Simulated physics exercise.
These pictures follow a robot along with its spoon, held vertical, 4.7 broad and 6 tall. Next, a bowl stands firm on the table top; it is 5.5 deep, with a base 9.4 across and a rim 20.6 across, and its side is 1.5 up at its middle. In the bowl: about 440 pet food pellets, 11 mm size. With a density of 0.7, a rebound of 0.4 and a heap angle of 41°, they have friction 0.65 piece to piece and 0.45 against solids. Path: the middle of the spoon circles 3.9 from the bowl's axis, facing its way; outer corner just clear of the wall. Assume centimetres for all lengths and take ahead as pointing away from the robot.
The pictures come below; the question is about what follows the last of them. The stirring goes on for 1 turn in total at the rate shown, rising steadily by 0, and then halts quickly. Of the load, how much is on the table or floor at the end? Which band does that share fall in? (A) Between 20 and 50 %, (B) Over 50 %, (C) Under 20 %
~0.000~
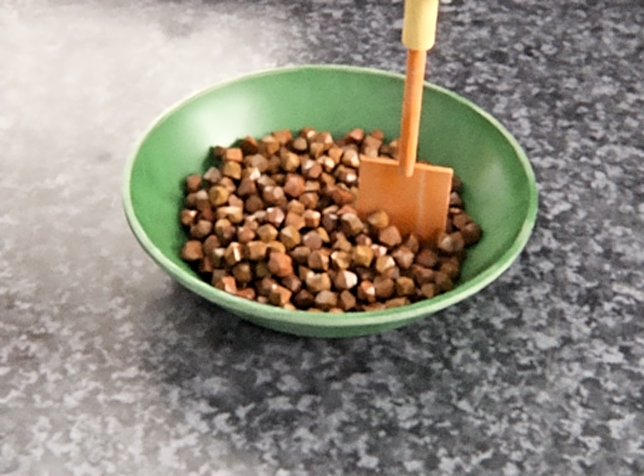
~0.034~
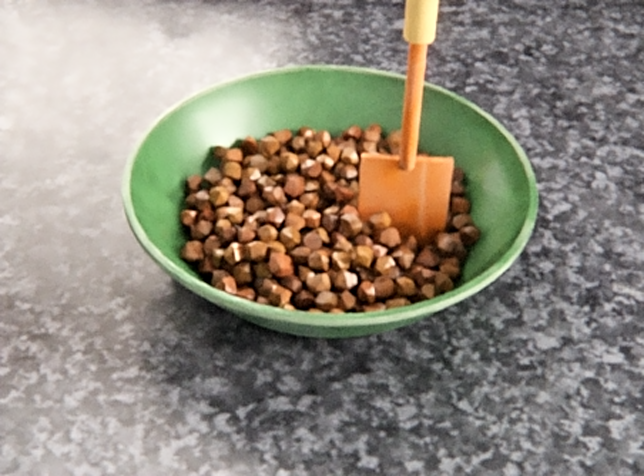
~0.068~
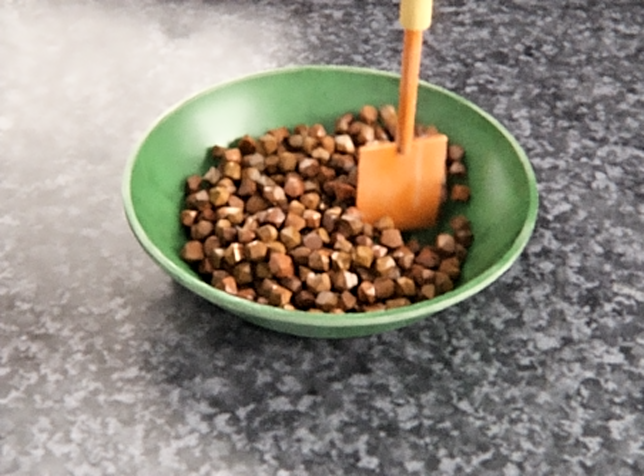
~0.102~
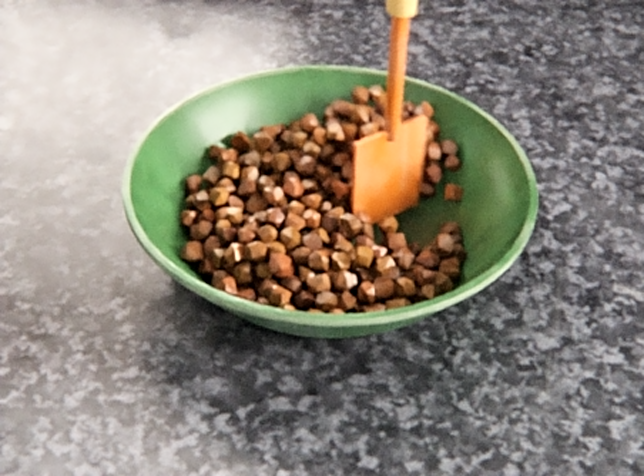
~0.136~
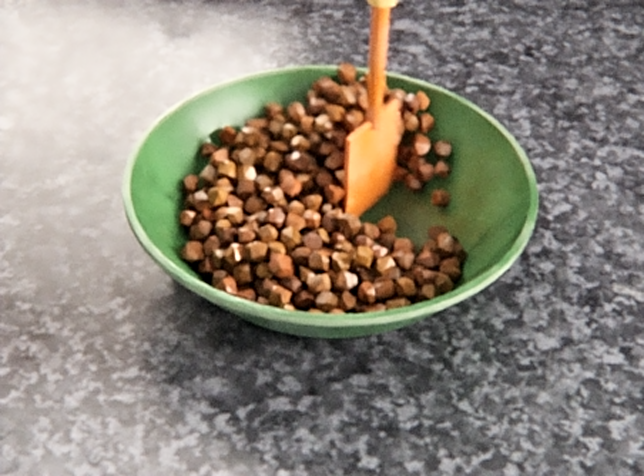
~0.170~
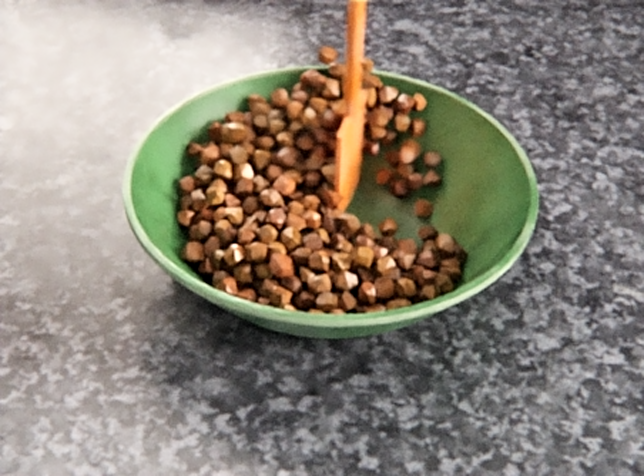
C, under 20 %.
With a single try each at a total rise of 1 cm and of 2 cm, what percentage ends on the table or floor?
Roughly 10 and 10 per cent.
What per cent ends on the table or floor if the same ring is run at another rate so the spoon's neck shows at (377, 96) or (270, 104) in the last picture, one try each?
Some 5 and 35 %.
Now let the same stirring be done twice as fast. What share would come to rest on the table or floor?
I'd say close to 45 %.
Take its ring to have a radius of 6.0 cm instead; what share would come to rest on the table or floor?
Then some 20 percent.
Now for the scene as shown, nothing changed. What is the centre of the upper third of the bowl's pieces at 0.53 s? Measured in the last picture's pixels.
Near (412, 265).
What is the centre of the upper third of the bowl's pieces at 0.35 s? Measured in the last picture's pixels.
The upper third is centred close to (205, 217).
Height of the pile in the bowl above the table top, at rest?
Around 6.0 cm above the table.
After 0.35 s, 191° round, highest piece 8 above the table; 430 in the bowl, 2 on the table or floor, 7 in flight or on the tool.
After 0.53 s, 296° round, highest piece 9 above the table; 409 in the bowl, 20 on the table or floor, 10 in flight or on the tool.
After 0.82 s, 0° round, highest piece 6 above the table; 388 in the bowl, 51 on the table or floor.
After 1.52 s, 0° round, highest piece 6 above the table; 388 in the bowl, 51 on the table or floor.
At rest, 388 in the bowl, 51 on the table or floor. That is 12 % on the table or floor.
